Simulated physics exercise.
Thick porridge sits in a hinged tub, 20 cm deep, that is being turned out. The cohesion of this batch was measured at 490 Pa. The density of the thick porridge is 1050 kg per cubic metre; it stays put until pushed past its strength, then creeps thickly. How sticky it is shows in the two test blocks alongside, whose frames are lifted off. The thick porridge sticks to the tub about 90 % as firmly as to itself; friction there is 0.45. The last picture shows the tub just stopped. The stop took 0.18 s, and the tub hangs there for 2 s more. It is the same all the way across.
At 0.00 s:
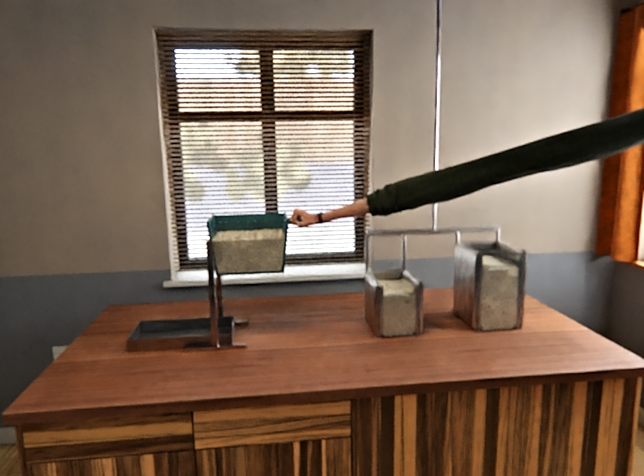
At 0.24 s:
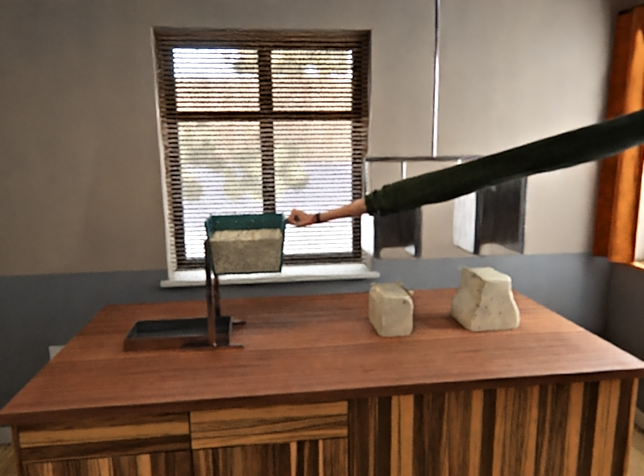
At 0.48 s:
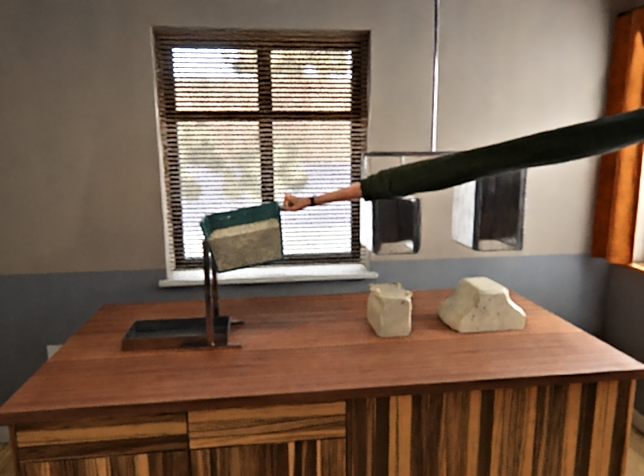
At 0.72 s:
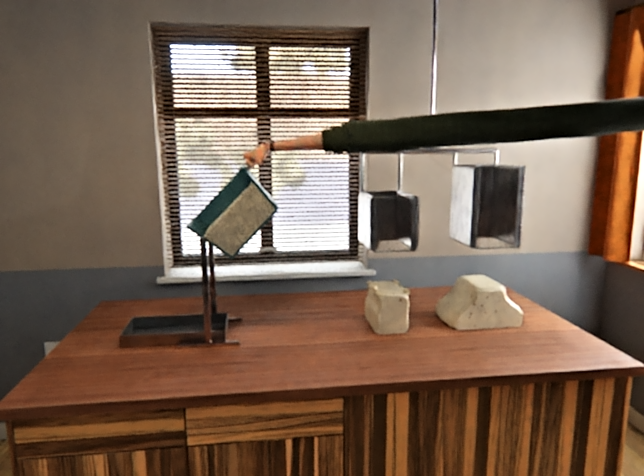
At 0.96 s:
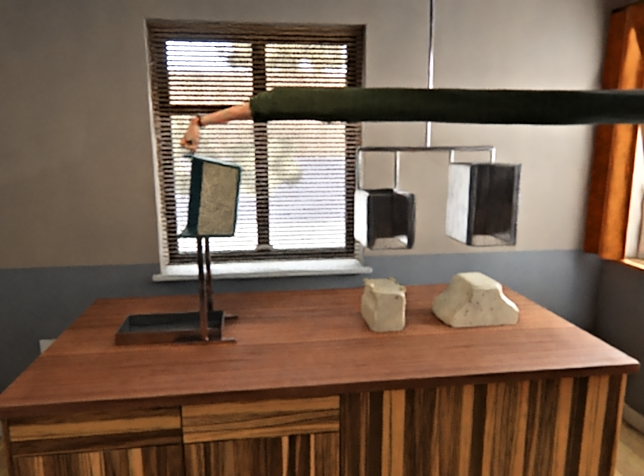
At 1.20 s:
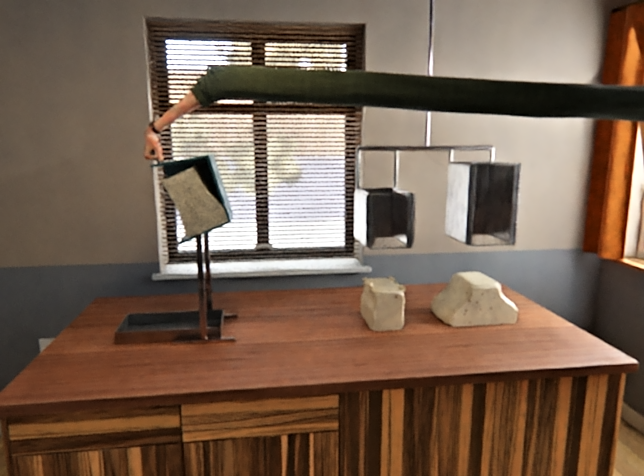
Two metal casings rise off a pair of pale blocks on the wooden table, and the larger right-hand block slumps lower and wider. A dark-sleeved arm then swings the teal tub of thick porridge up and over to the left, past upright on its side, the pale mass tilting with it.
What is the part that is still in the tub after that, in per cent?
Expect roughly 0 %.
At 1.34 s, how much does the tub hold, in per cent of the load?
Near 60 %.
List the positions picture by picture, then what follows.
The first frame shows handle-side rim at (286, 220), tilt 0 degrees; top of the thick porridge at (240, 239); blocks stand 18 cm, 28 cm (left to right).
The second frame shows handle-side rim at (284, 220), tilt 0 degrees; top of the thick porridge at (238, 239); blocks stand 17 cm, 23 cm (left to right).
The third frame shows handle-side rim at (278, 207), tilt 10 degrees; top of the thick porridge at (275, 226); blocks stand 17 cm, 18 cm (left to right).
The fourth frame shows handle-side rim at (241, 169), tilt 46 degrees; top of the thick porridge at (251, 186); blocks stand 17 cm, 18 cm (left to right).
The fifth frame shows handle-side rim at (184, 157), tilt 83 degrees; top of the thick porridge at (207, 163); blocks stand 17 cm, 18 cm (left to right).
The sixth frame shows handle-side rim at (152, 168), tilt 106 degrees; top of the thick porridge at (193, 169); blocks stand 17 cm, 18 cm (left to right).
After 1.34 s, the tub is at 106 degrees and holds 59 %.
After 1.51 s, the tub is at 106 degrees and holds 23 %.
After 1.68 s, the tub is at 106 degrees and holds 0 %.
After 1.85 s, the tub is at 106 degrees and holds 0 %.
After 3.20 s, at the end, the tub is at 106 degrees and holds 0 %.
